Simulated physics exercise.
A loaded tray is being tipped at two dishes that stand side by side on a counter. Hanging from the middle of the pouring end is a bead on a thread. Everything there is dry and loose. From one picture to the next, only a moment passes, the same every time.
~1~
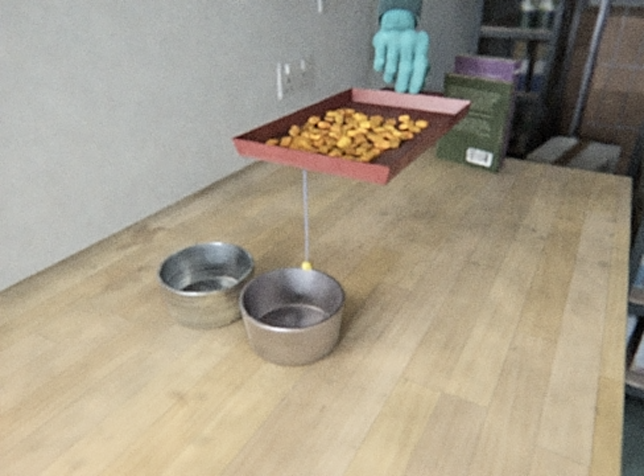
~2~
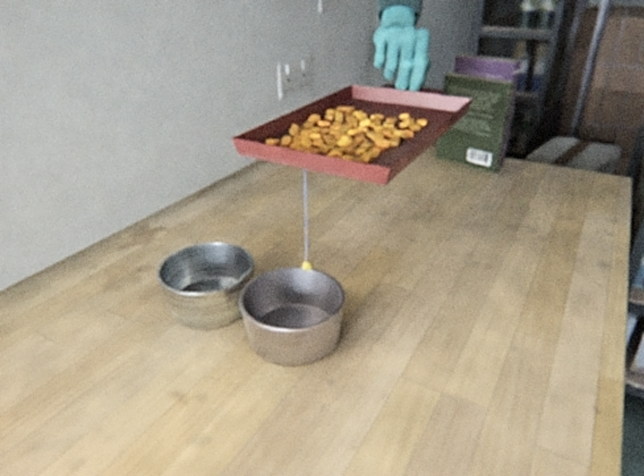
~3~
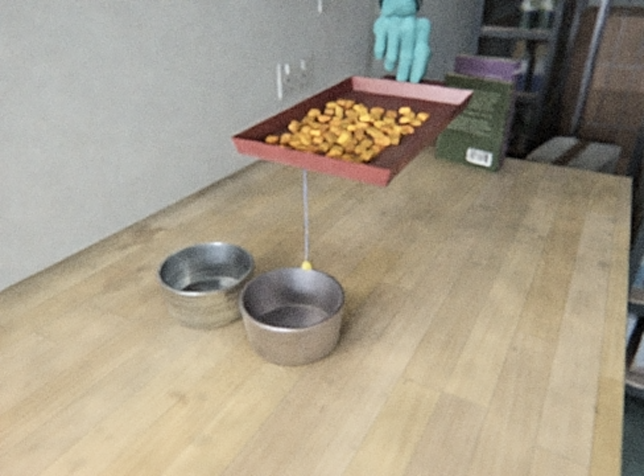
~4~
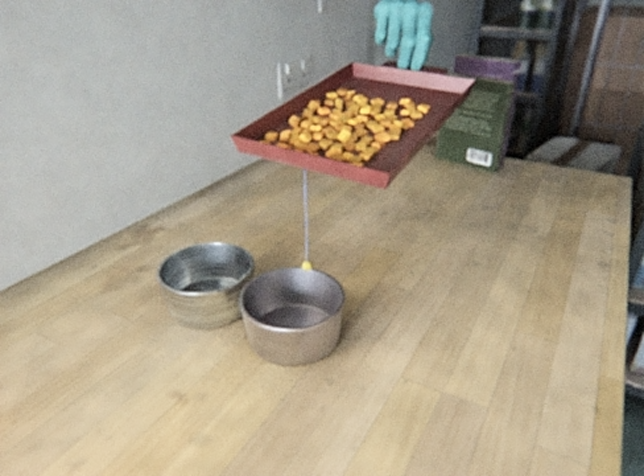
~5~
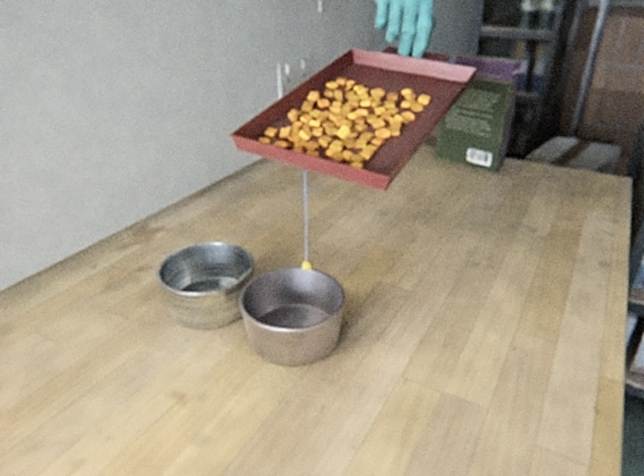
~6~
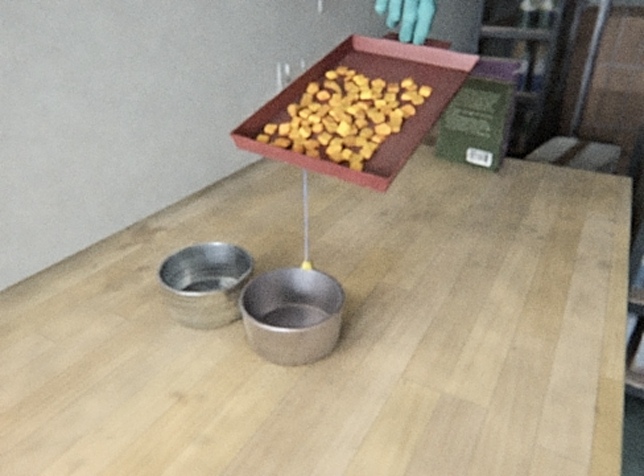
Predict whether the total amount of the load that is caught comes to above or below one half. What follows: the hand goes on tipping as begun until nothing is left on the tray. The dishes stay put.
The total caught comes to below one half.
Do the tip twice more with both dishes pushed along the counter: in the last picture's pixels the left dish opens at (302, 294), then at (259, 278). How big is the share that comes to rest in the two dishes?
The first try yields 80% and the second yields 90%.
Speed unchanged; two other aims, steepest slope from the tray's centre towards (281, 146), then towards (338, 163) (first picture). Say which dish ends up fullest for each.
On the first try it's the left-side dish, on the second the right-side dish.
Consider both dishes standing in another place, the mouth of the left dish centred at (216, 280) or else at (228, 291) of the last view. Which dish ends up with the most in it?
Well, first the dish at right, then the dish at right.
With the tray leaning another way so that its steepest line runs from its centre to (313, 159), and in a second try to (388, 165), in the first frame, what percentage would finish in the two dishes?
Case one near 70 %; case two near 10 %.
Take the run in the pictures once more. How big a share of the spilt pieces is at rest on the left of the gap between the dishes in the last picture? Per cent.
It comes to 0 per cent or so.
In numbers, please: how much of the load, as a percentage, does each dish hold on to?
0 per cent goes to the left dish and 30 per cent to the right dish.
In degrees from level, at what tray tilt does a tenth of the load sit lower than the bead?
About 95°.
Soon, tray tipped steeply; all on the tray.
A while on, tray tipped right over; most on the tray; a small part in the right dish; a small part outside both.
Towards the end, tray tipped past a quarter turn; about a third in the right dish; about two thirds outside both.
Finally, tray tipped past a quarter turn; about a third in the right dish; none in the left dish; about two thirds outside both.
